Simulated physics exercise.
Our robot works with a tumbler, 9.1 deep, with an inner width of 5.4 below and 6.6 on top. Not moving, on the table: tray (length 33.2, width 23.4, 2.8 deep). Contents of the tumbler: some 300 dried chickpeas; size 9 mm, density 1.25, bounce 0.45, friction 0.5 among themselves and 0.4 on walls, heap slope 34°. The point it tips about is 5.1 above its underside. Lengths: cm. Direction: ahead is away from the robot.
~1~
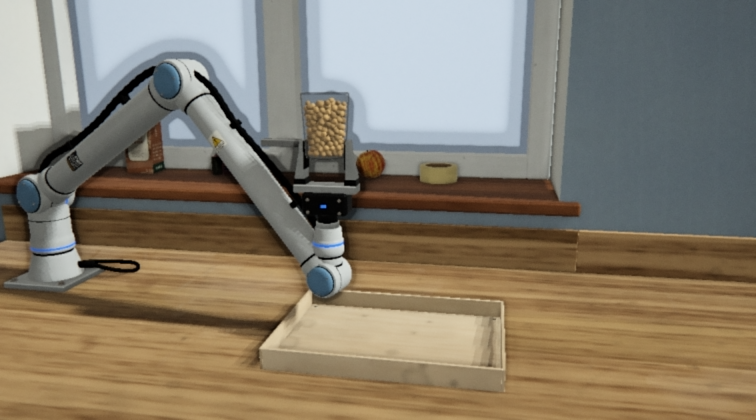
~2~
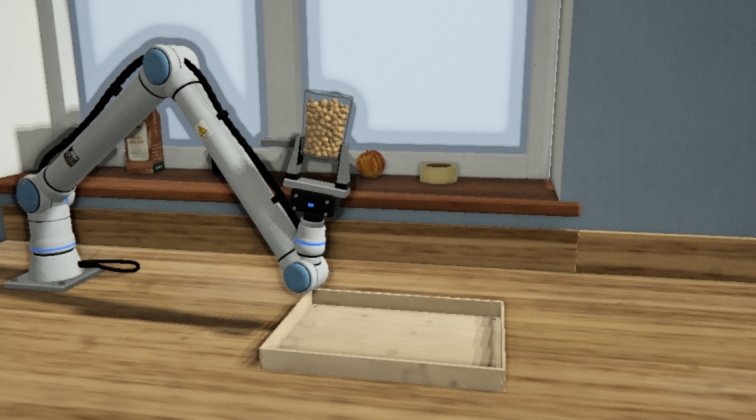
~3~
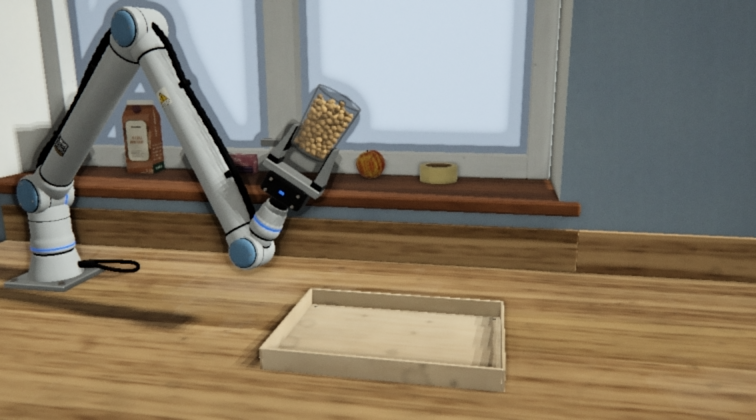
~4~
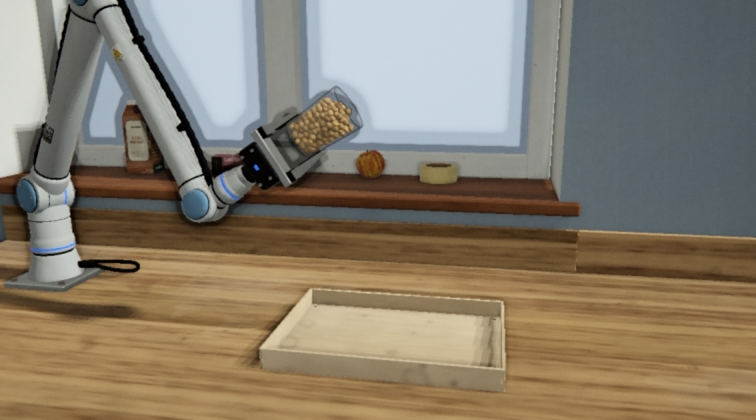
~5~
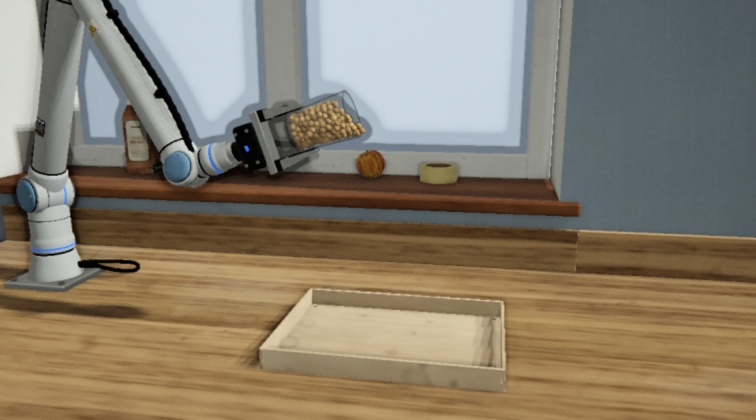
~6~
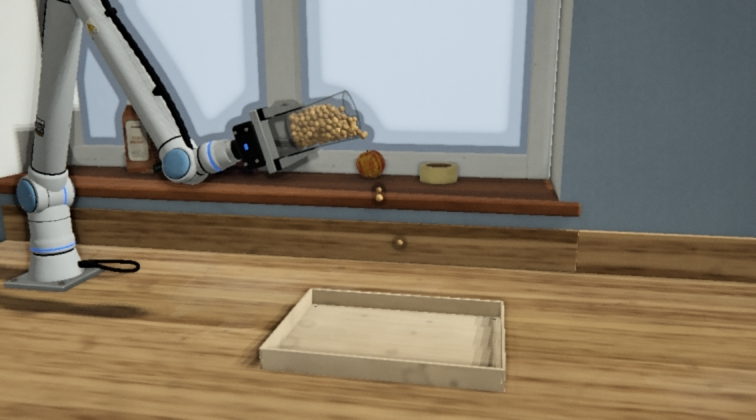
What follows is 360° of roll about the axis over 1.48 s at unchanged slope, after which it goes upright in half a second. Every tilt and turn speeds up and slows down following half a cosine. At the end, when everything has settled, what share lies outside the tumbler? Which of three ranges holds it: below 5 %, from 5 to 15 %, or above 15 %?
It lands in the range above 15 %.
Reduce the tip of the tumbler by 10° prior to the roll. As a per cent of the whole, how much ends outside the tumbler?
I'd put it at close to 10 per cent.
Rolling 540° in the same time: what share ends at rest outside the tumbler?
That would come to close to 25 in a hundred.
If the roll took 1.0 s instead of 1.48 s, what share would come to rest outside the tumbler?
It would come to close to 20 per cent.
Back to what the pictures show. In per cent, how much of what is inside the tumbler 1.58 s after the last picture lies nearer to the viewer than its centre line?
My guess would be around 40 per cent.
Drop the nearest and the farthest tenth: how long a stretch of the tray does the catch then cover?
14 cm, roughly.
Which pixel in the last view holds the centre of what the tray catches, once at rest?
Roughly at pixel (407, 341).
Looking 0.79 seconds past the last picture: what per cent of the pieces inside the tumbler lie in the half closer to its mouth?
About 45 per cent.
Then, 0.79 s after the last picture, tipped 73°, highest piece 36 above the table; 266 in the tumbler, 24 in the tray, 6 in flight or on a rim.
Then, 1.58 s after the last picture, tipped 65°, highest piece 36 above the table; 235 in the tumbler, 57 in the tray, 4 in flight or on a rim.
Then, 2.18 s after the last picture, upright, highest piece 37 above the table; 233 in the tumbler, 63 in the tray.
Then, 2.88 s after the last picture, upright, highest piece 37 above the table; 233 in the tumbler, 63 in the tray.
Final count, 233 in the tumbler, 63 in the tray. That is 21 % outside the tumbler.
